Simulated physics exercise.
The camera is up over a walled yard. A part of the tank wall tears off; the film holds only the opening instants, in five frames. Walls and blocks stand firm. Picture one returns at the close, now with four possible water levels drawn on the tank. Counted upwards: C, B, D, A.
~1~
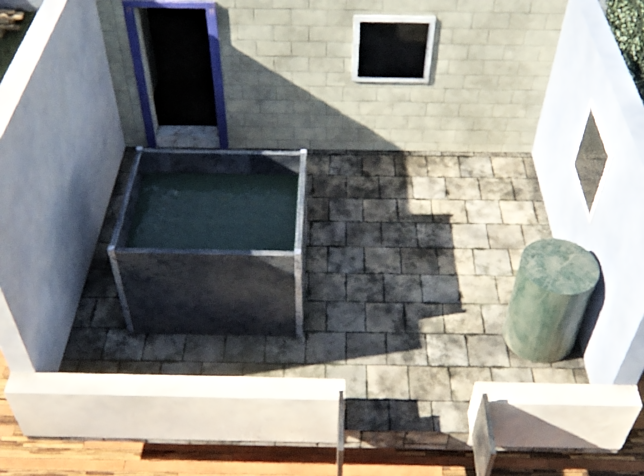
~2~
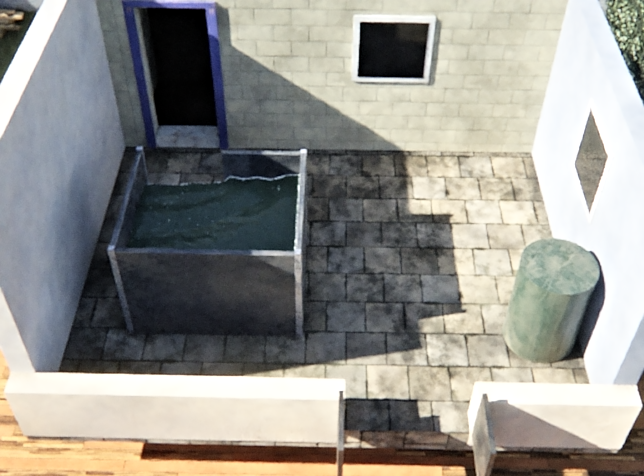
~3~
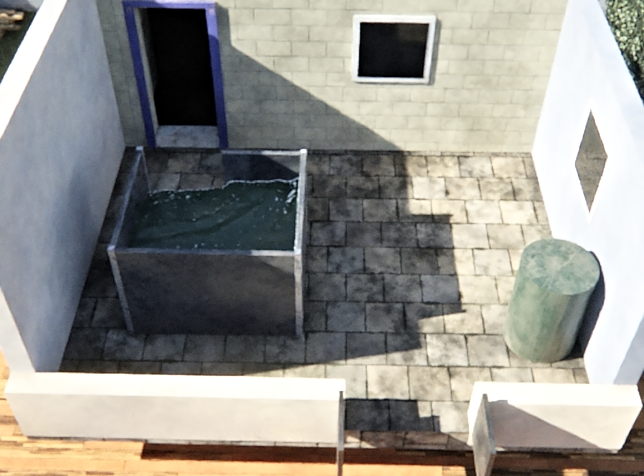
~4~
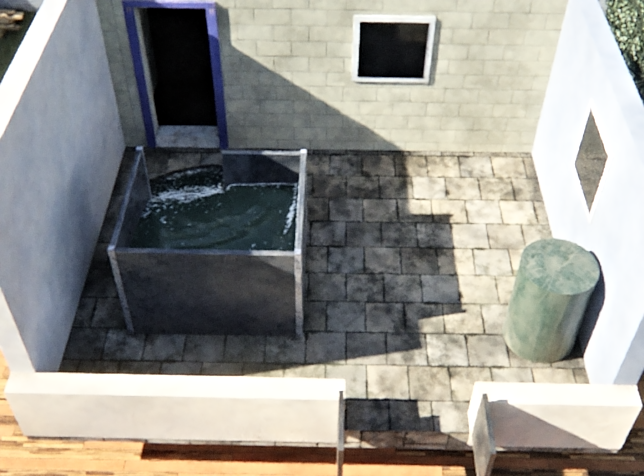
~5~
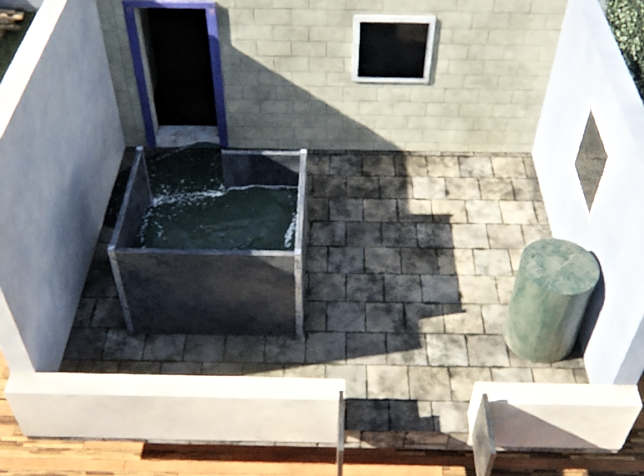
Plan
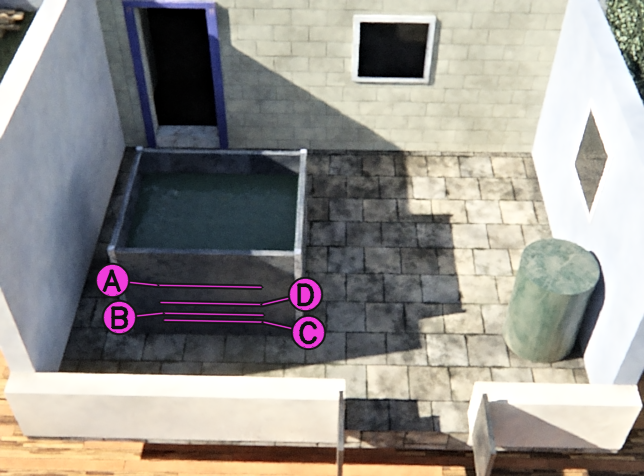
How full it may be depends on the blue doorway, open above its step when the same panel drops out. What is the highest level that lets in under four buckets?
I would pick line B.
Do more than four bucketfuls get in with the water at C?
No.
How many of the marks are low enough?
Two.
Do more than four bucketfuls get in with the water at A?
Yes, it does.
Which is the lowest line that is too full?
Line D.
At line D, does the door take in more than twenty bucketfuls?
No, less.
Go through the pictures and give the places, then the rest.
In the first frame, water in the tank at rest, its middle at (216, 218); foot of the blue doorway at (189, 147); open gate at (411, 378).
In the second frame, water covers 1 % of the ground, its front hidden from here.
In the third frame, water covers 4 % of the ground, its front hidden from here.
In the fourth frame, water covers 8 % of the ground, its front hidden from here.
In the fifth frame, water covers 15 % of the ground, its front hidden from here.
In magenta, A at (209, 286); B at (212, 314); C at (213, 321); D at (211, 303); from the bottom up C, B, D, A.
With A, dozens of bucketfuls pour in.
With B, a splash gets over, under a bucket.
With C, nothing gets over.
With D, about 9 bucketfuls get in.
